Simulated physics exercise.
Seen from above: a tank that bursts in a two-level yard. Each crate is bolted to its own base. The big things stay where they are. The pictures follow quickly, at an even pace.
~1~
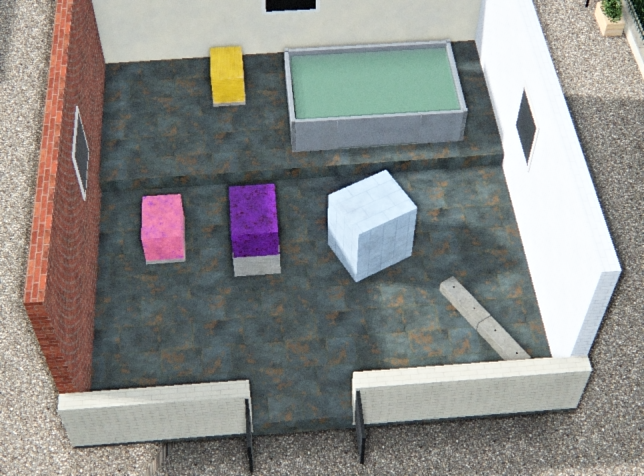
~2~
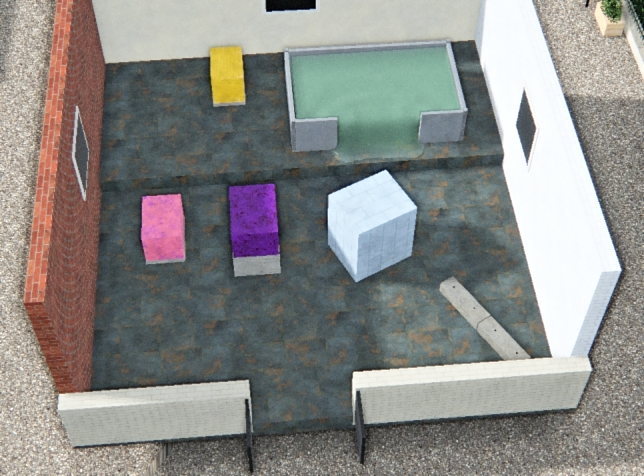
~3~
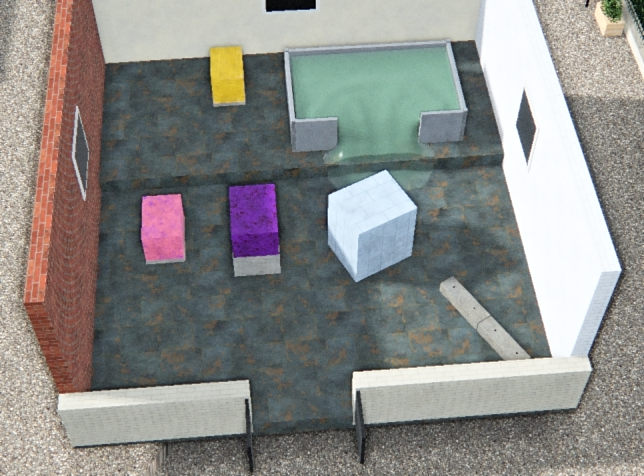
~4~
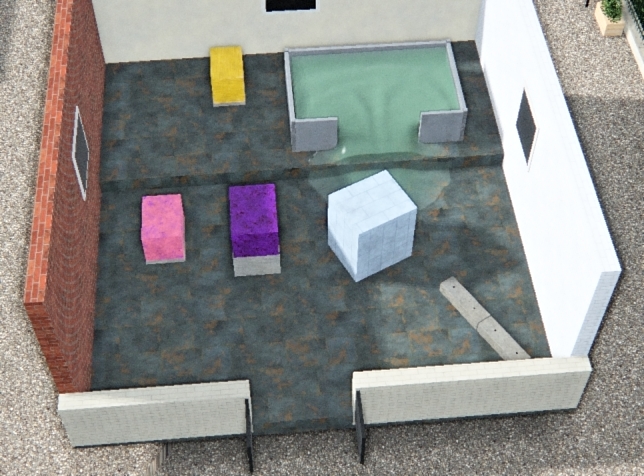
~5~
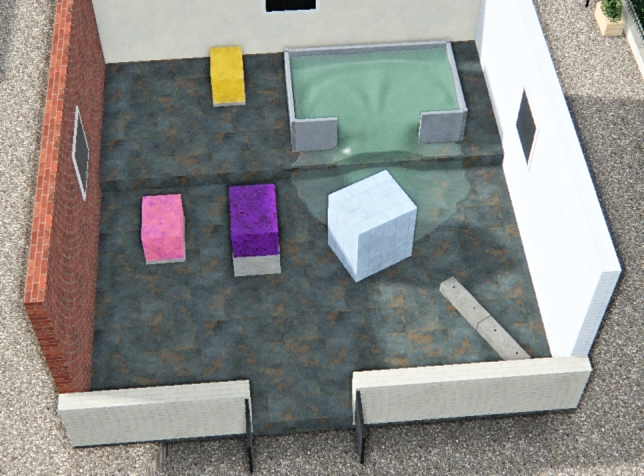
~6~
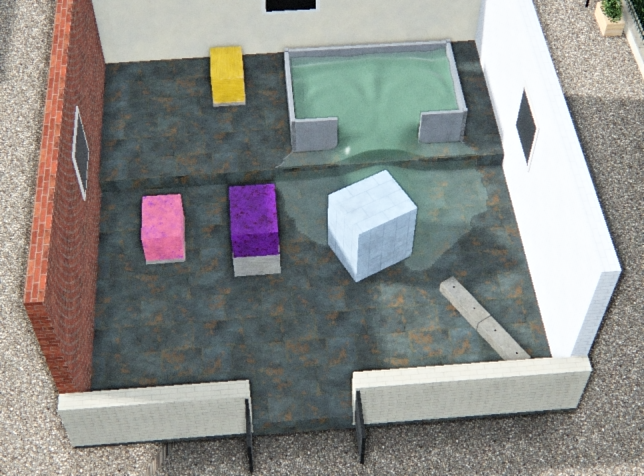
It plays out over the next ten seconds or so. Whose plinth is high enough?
The yellow crate escapes dry; the pink crate is wetted; the purple crate escapes dry.
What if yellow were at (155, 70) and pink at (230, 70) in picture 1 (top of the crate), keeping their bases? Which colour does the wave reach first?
That is the one in purple.
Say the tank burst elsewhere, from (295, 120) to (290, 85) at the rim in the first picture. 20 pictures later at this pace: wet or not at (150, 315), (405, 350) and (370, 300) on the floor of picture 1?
One after the other: Awash, clear, no water.
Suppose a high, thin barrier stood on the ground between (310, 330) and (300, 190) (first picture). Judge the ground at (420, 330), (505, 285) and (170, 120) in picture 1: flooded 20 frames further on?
In that order: Awash, awash, free of water.
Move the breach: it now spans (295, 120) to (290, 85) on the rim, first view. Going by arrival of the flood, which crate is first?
I say the yellow crate.
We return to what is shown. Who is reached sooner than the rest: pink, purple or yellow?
It is the purple-painted one.
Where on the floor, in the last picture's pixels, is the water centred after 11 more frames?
At about (382, 180).
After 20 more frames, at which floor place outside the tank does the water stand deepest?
At about (519, 353).
A moment on, water covers 20 % of the floor; the yellow crate not reached, the pink crate not reached, the purple crate water round its plinth.
Next, water covers 35 % of the floor; the yellow crate not reached, the pink crate not reached, the purple crate water round its plinth.
Then, water covers 50 % of the floor; the yellow crate not reached, the pink crate water round its plinth, the purple crate water round its plinth.
Later, water covers 60 % of the floor; the yellow crate not reached, the pink crate water round its plinth, the purple crate water round its plinth.
In the end, water covers 65 % of the floor; the yellow crate stayed above the water, the pink crate was topped, the purple crate stayed above the water.
